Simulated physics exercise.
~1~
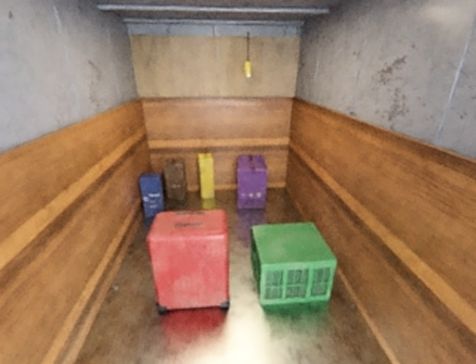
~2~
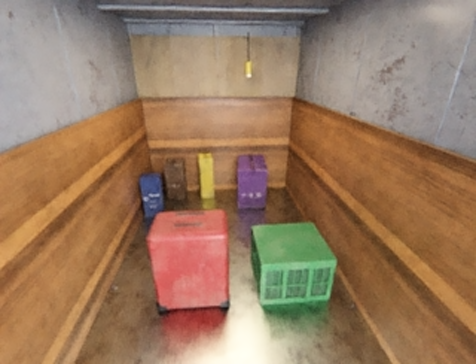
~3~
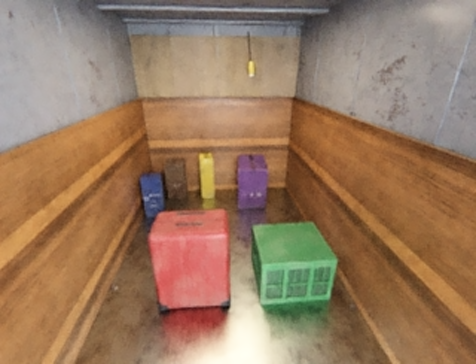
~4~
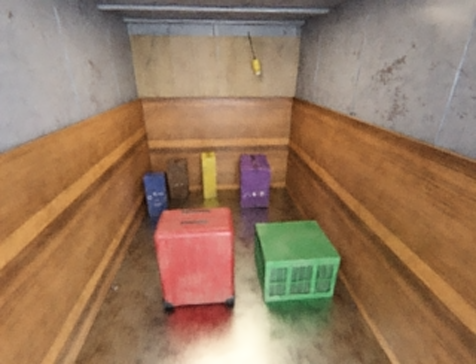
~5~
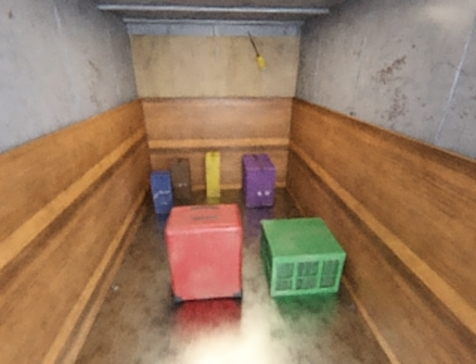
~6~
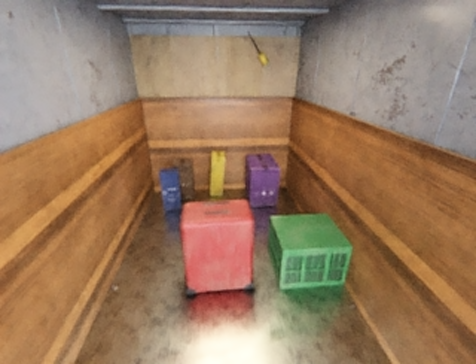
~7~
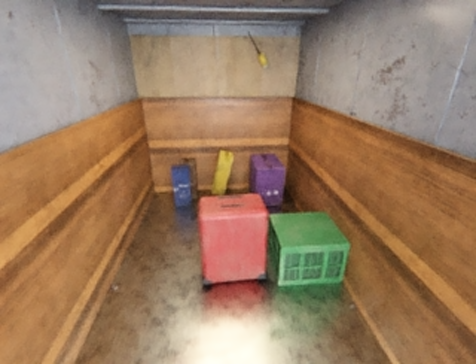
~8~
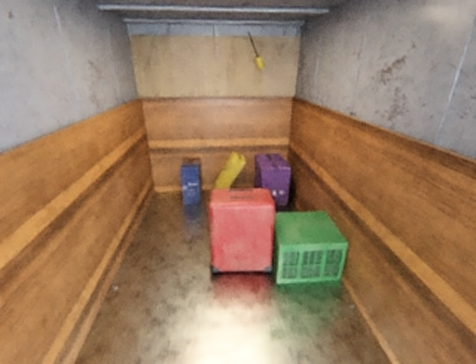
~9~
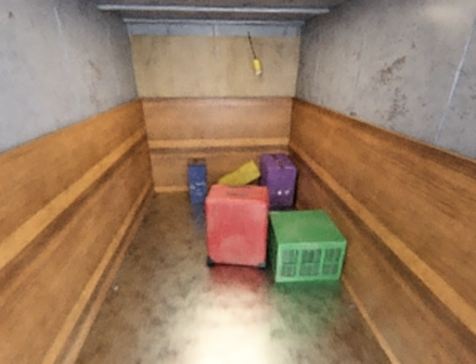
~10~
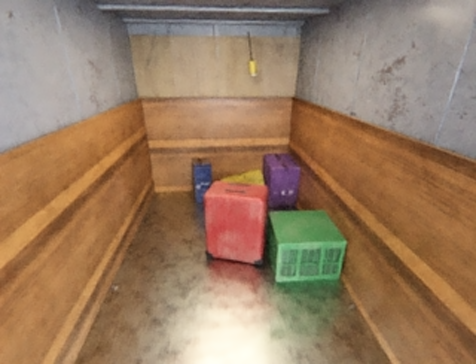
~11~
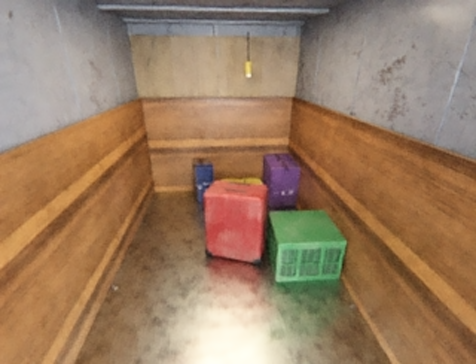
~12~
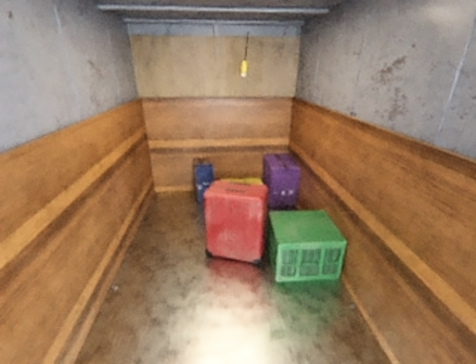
Red case sliding right and toward the bulkhead beside a green chest, yellow box toppling behind it, all finally lying still.
